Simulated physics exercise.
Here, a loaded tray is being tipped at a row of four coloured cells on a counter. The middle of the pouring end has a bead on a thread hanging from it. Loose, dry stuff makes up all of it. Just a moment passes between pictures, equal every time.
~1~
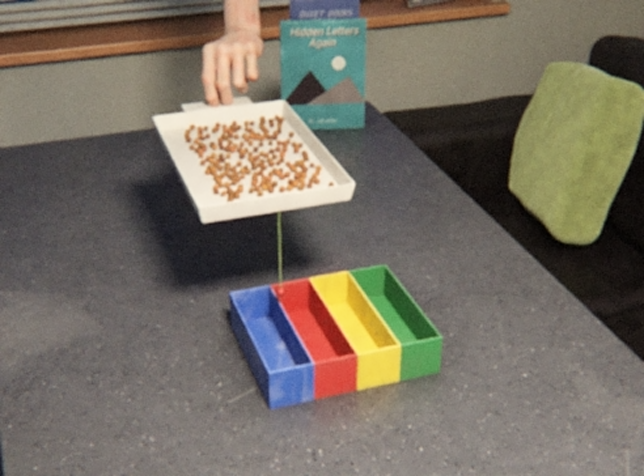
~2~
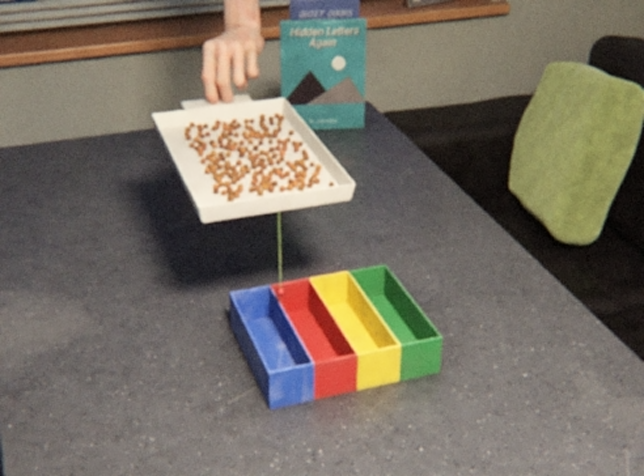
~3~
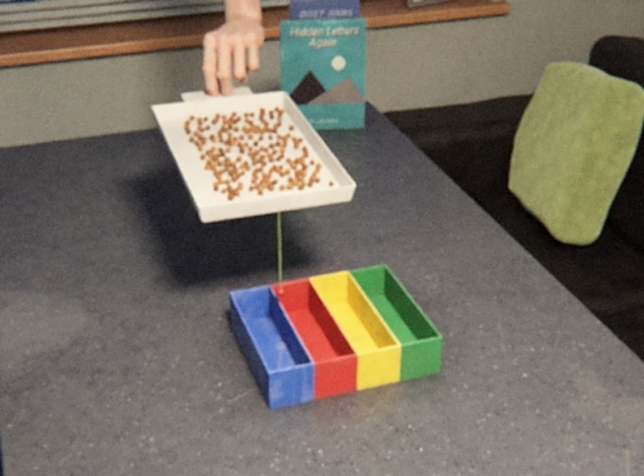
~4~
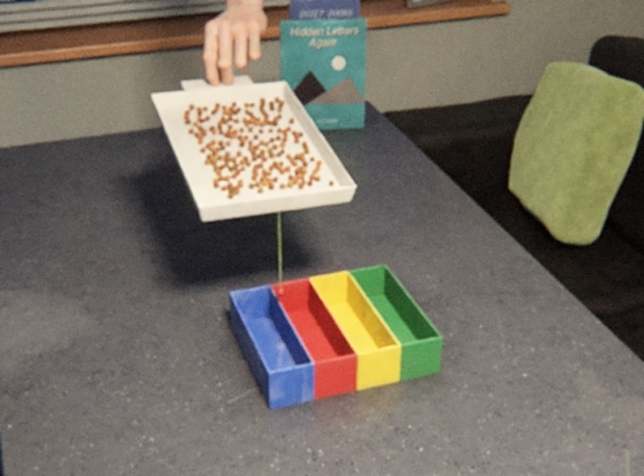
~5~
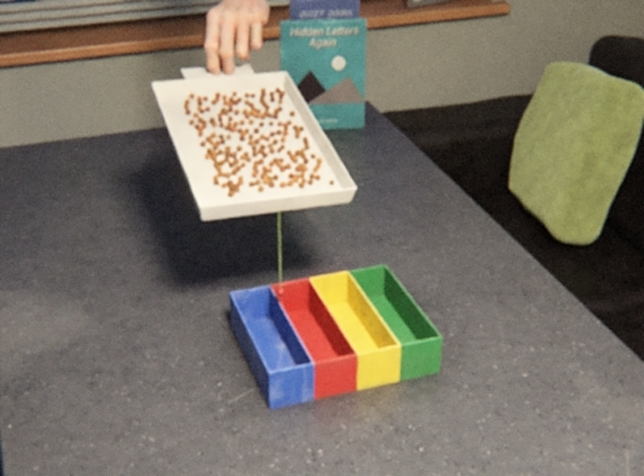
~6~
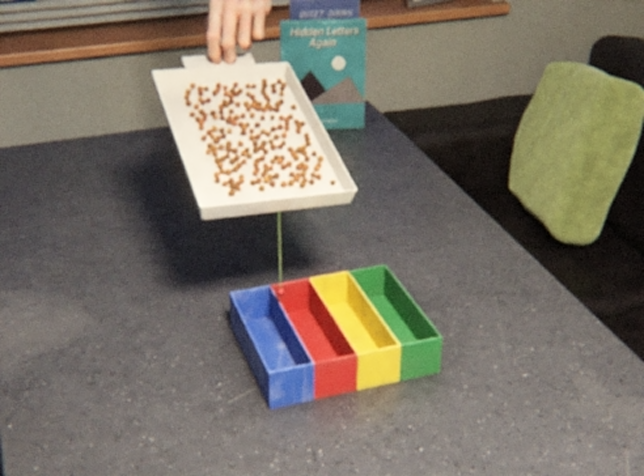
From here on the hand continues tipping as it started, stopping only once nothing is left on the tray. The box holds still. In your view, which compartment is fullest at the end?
Fullest: The yellow compartment.
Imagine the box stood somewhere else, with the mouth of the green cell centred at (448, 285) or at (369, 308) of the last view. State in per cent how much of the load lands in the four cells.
Some 70 and then some 100 per cent.
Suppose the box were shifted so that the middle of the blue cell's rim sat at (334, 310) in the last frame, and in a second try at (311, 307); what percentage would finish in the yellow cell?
You'd get 0 in a hundred first and 0 in a hundred after that.
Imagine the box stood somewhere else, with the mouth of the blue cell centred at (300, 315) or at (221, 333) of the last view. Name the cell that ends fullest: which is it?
So the first one goes to the cell in red and the second to the green cell.
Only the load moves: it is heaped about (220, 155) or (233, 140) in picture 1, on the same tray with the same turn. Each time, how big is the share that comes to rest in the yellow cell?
First case around 40 %, second case around 50 %.
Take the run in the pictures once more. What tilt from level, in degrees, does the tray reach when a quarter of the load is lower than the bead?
Angle: Approx. 105 degrees.
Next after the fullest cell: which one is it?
That's the red one.
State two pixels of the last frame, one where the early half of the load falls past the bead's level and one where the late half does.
The first part passes (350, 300); everything after passes (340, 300).
Soon, tray tipped steeply; nearly all on the tray; a stray few in the blue cell; a stray few falling or outside the box.
A while on, tray tipped right over; nearly all on the tray; a stray few in the yellow cell; a stray few in the blue cell; a stray few in the green cell; a stray few falling or outside the box.
Towards the end, tray tipped past a quarter turn; about half in the yellow cell; about a quarter in the red cell; a small part in the blue cell; a small part in the green cell; a stray few falling or outside the box.
Finally, tray tipped past a quarter turn; about half in the yellow cell; about a quarter in the red cell; a small part in the blue cell; a small part in the green cell; a stray few outside the box.
